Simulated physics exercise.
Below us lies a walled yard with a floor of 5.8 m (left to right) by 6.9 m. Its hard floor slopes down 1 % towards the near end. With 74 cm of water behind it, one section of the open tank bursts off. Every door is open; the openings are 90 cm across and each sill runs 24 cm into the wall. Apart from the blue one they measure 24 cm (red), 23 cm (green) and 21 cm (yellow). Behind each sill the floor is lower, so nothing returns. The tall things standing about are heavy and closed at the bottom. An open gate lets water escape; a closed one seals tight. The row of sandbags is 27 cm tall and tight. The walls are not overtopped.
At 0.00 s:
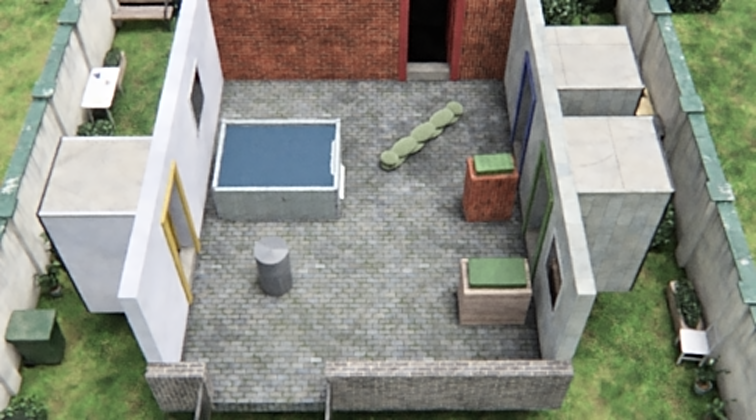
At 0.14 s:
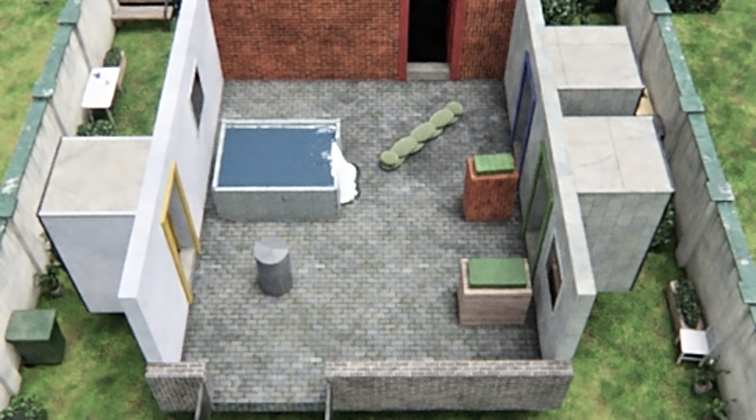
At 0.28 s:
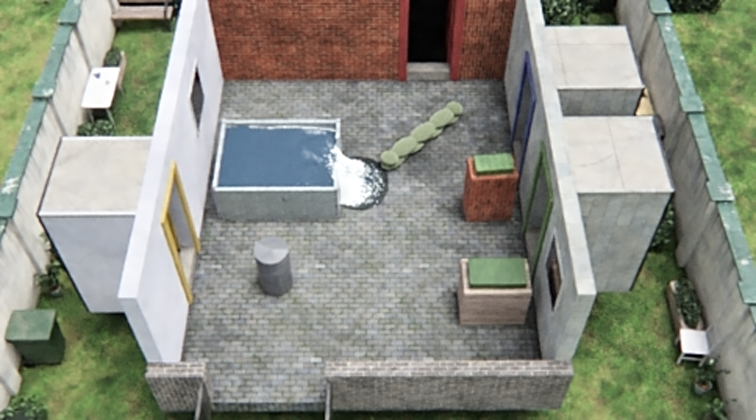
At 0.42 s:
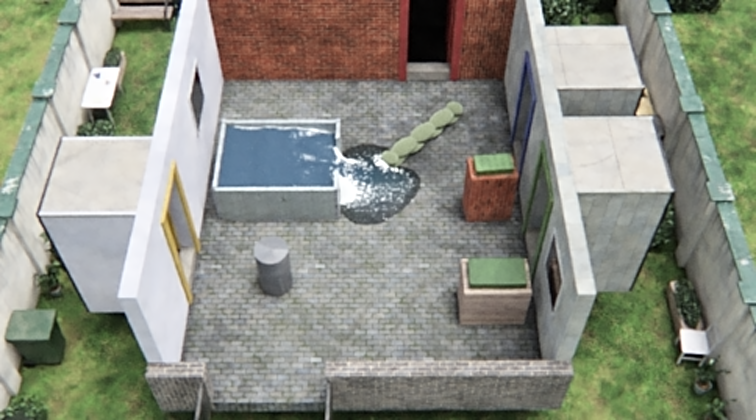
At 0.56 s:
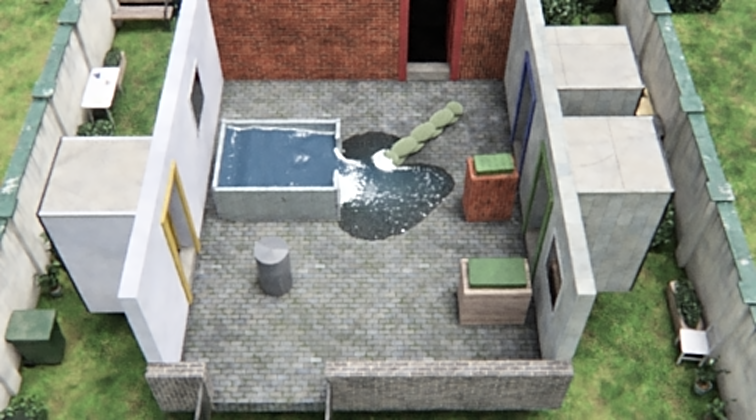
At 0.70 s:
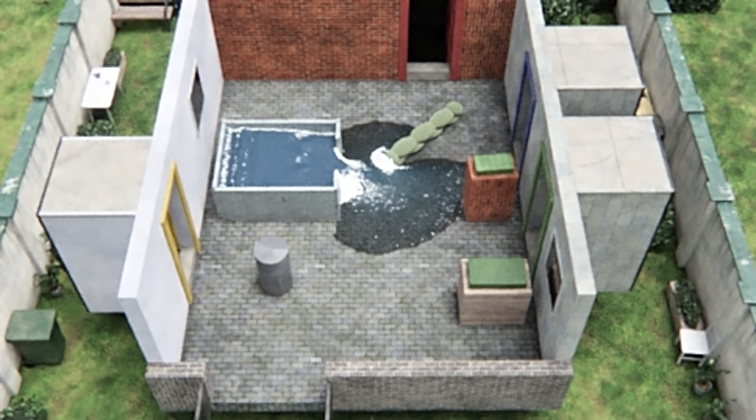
At the start, an open tank of still water stands in a walled, paved yard with a hedge, planters and a grey cylinder. Its right side then gives way near the front corner, and water pours out, foaming around the hedge and spreading into a wide dark pool reaching the brick planter.
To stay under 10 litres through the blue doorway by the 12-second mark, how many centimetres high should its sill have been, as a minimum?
It would have to be roughly 24 cm high.
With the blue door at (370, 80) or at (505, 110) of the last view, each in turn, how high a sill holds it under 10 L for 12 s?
About 7.5 and 14.5 cm.
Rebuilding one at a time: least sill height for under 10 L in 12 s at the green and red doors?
Roughly 19 cm at green and 12.5 cm at red.
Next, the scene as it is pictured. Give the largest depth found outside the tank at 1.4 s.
Up to some 44 cm.
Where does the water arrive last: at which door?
It is the yellow one.
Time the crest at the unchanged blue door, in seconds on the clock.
Around 2.4 s.
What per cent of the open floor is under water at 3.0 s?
Some 45 per cent of it.
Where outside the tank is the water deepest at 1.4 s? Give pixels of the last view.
Near (382, 168).
After 1.4 s water covers 30 % of the floor, deepest (44 cm) near (382, 168); 19 cm at the blue door, 0 litres in over its 18 cm sill.
After 3.0 s water covers 45 % of the floor, deepest (27 cm) near (343, 183); 20 cm at the blue door, 30 litres in over its 18 cm sill.
After 12.0 s water covers 95 % of the floor, deepest (10 cm) near (544, 386); 5 cm at the blue door, 36 litres in over its 18 cm sill.
At the blue door as built, the water arrived by 1.0 s and peaked near 24 cm at 2.4 s.
With a sill of 19.5 cm, 27 litres would have come in within the 12 s; with 26.5 cm, 6 litres. So under 10 litres takes about 24 cm.
